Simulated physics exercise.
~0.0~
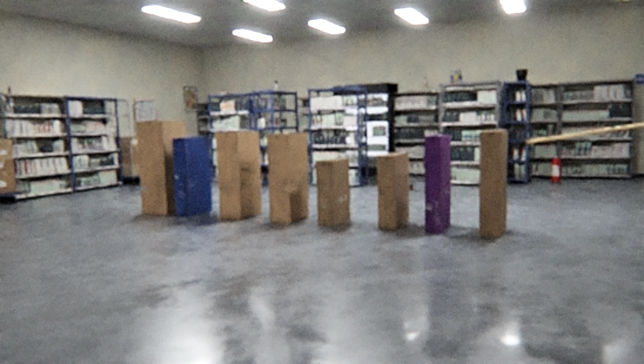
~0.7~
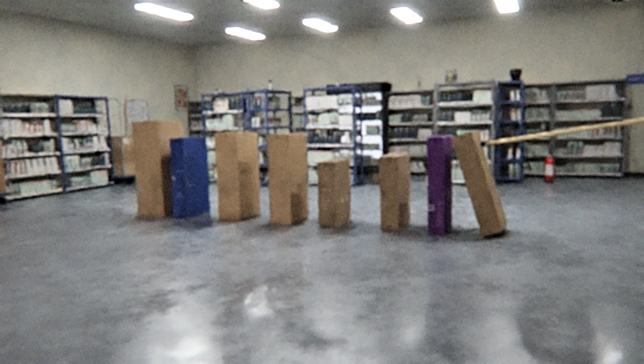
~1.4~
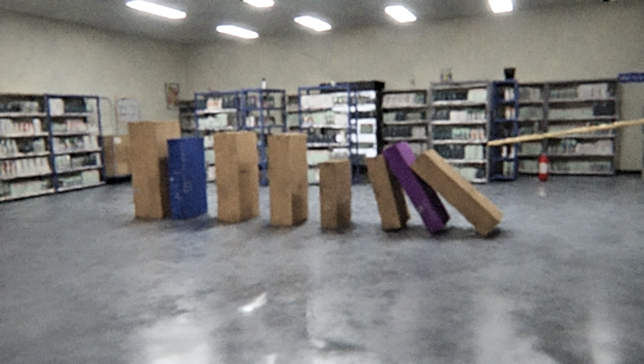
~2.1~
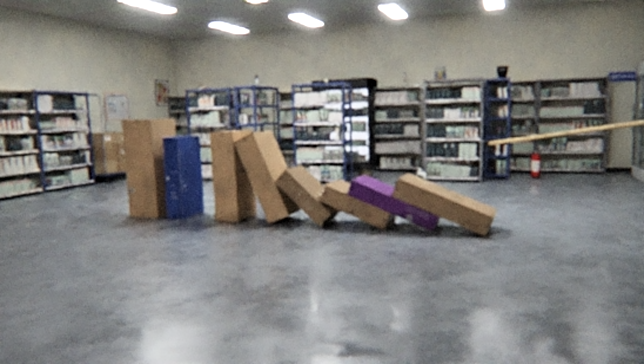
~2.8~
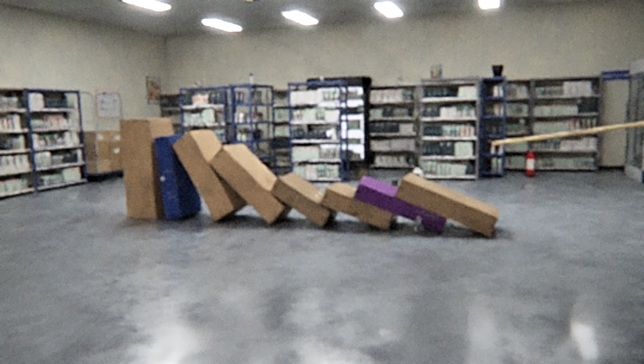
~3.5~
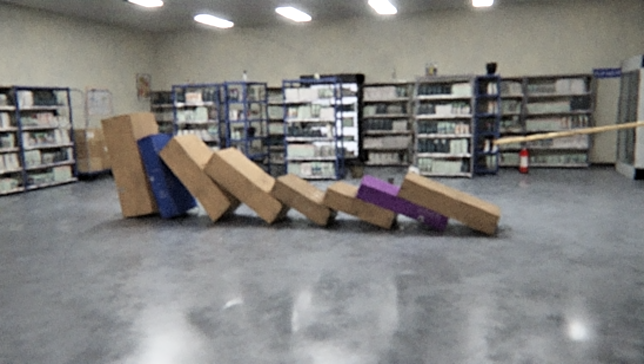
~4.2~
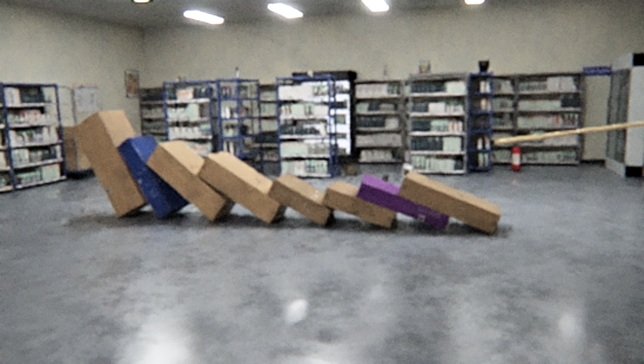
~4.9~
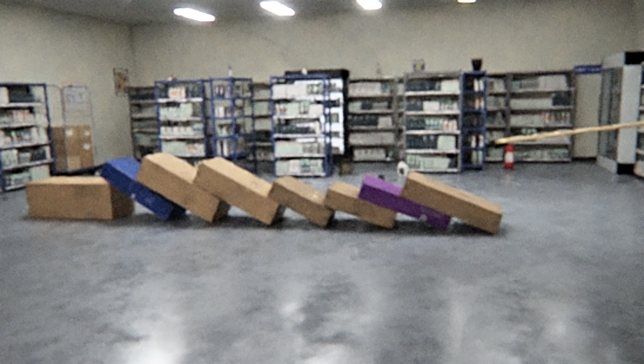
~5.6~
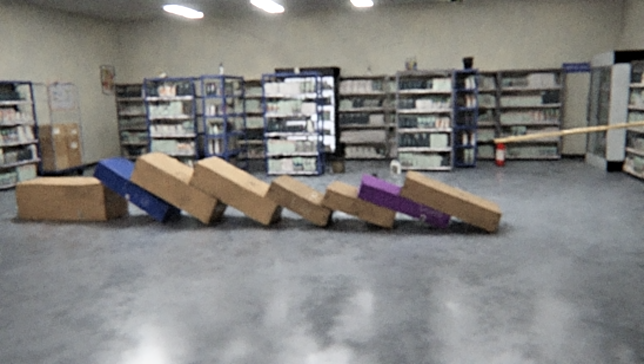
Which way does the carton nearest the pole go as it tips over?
It tips over to the left, falling against the purple carton beside it.
